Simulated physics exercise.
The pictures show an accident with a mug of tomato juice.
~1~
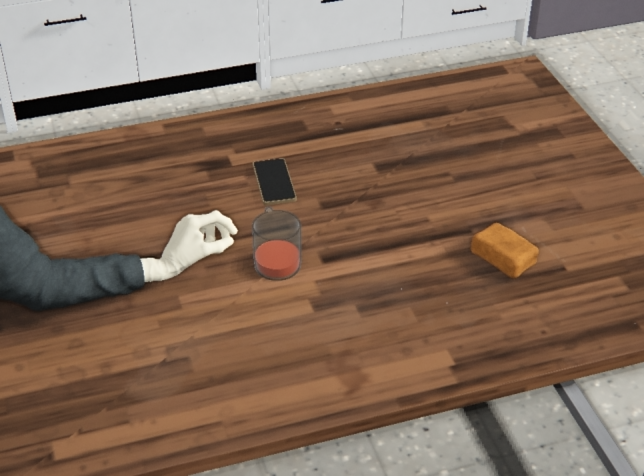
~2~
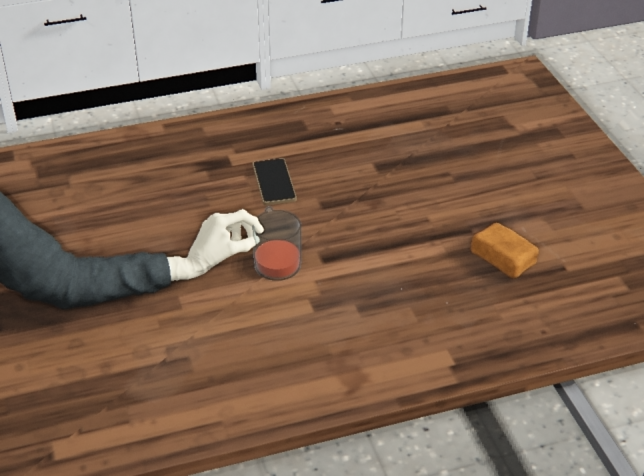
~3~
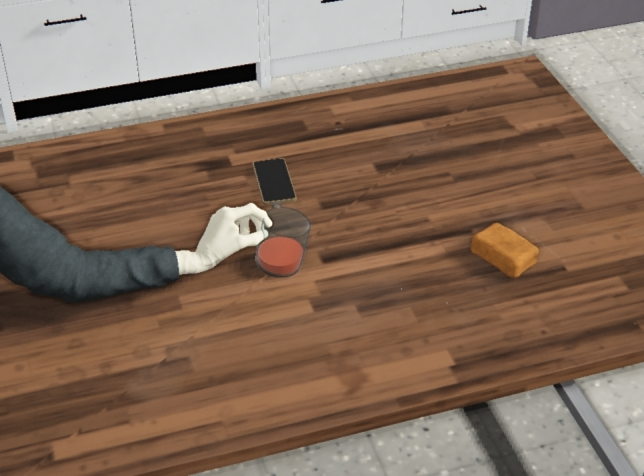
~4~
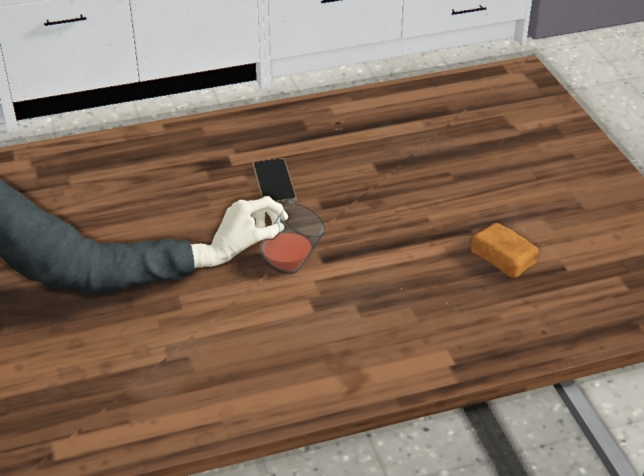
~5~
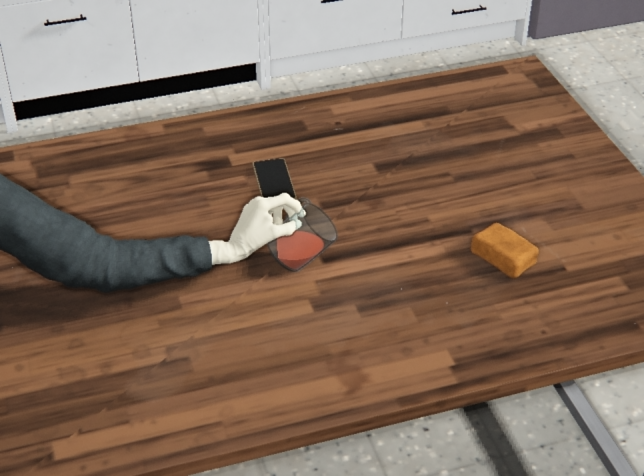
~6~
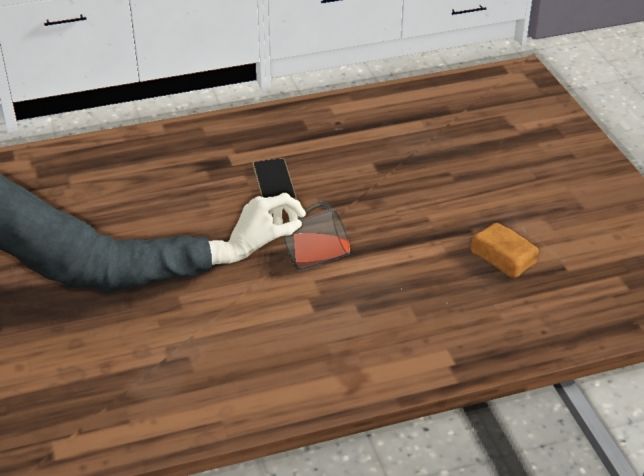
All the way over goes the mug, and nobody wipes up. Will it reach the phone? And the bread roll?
Phone comes out dry, bread roll becomes wet.
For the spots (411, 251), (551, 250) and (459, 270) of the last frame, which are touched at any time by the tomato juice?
First spot touched, second spot missed, last spot touched.
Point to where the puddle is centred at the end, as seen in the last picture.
Its centre lies at roughly (468, 265) in the last picture.
Next, the puddle covers about as much as a plate; the phone is clear of it; the bread roll is in it.
After that, the puddle covers about as much as a tray; the phone is clear of it; the bread roll is in it.
Finally, the puddle covers about as much as a tray; the phone is clear of it; the bread roll is in it.
